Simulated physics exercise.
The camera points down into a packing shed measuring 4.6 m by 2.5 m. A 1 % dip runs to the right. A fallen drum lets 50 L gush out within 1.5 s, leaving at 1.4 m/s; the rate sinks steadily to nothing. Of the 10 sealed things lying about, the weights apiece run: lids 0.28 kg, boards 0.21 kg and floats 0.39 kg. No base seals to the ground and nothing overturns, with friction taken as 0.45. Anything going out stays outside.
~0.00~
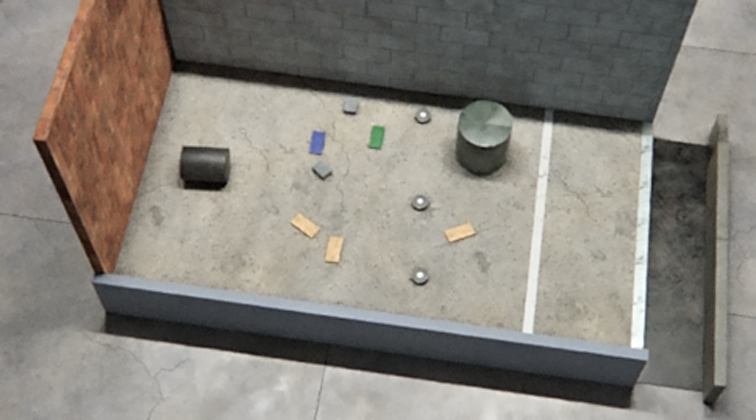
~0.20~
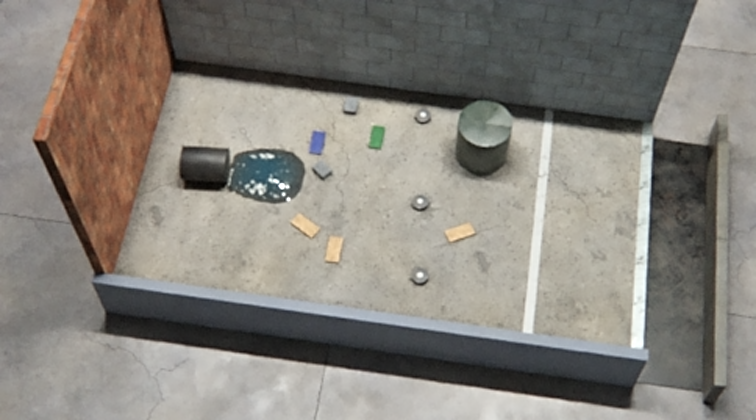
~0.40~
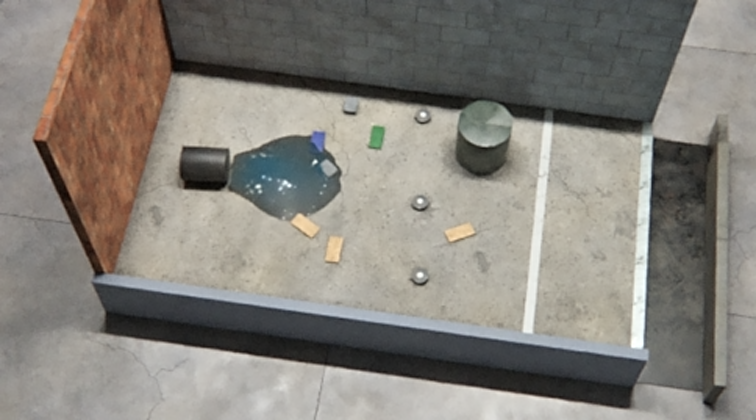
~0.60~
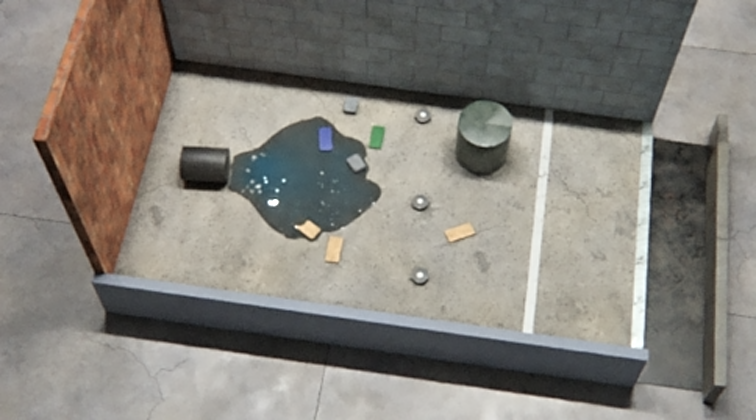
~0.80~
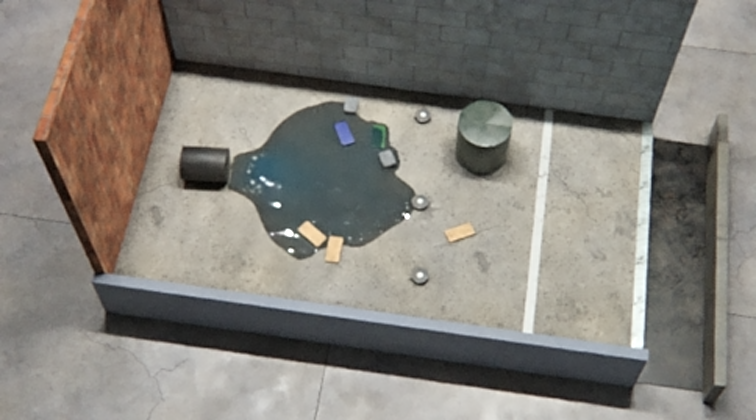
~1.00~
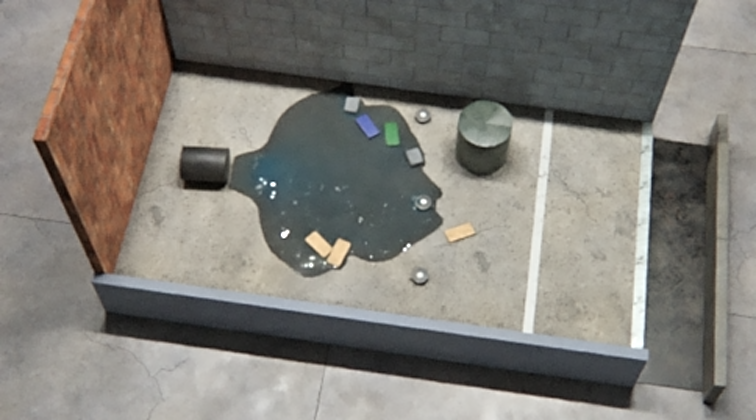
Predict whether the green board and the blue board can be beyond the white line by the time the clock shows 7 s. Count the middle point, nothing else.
In the end the green board makes it over. The blue board makes it over.
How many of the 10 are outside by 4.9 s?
The answer is 3.
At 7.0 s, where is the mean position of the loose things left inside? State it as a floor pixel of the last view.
Close to (518, 215).
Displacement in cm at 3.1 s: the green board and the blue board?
I'd say about 200 and 200 centimetres.
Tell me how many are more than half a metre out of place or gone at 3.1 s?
Count then: 9.
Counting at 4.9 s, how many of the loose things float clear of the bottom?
At that time the total is 1.
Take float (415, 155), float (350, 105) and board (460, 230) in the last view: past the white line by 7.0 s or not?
Held back; held back; crossed.
After 1.4 s the green board is near (431, 128), 0.5 m from its start, afloat; the blue board is near (411, 113), 0.9 m from its start, afloat; 0 of 10 are over the mark; 4 afloat.
After 3.1 s the green board is near (599, 138), 2.1 m from its start, aground; the blue board is near (536, 127), 2.1 m from its start, afloat; 4 of 10 are over the mark; 4 afloat.
After 4.9 s the green board has gone out; the blue board has gone out; 6 of 10 are over the mark; 1 afloat.
After 7.0 s the green board has gone out; the blue board has gone out; 6 of 10 are over the mark; 0 afloat.
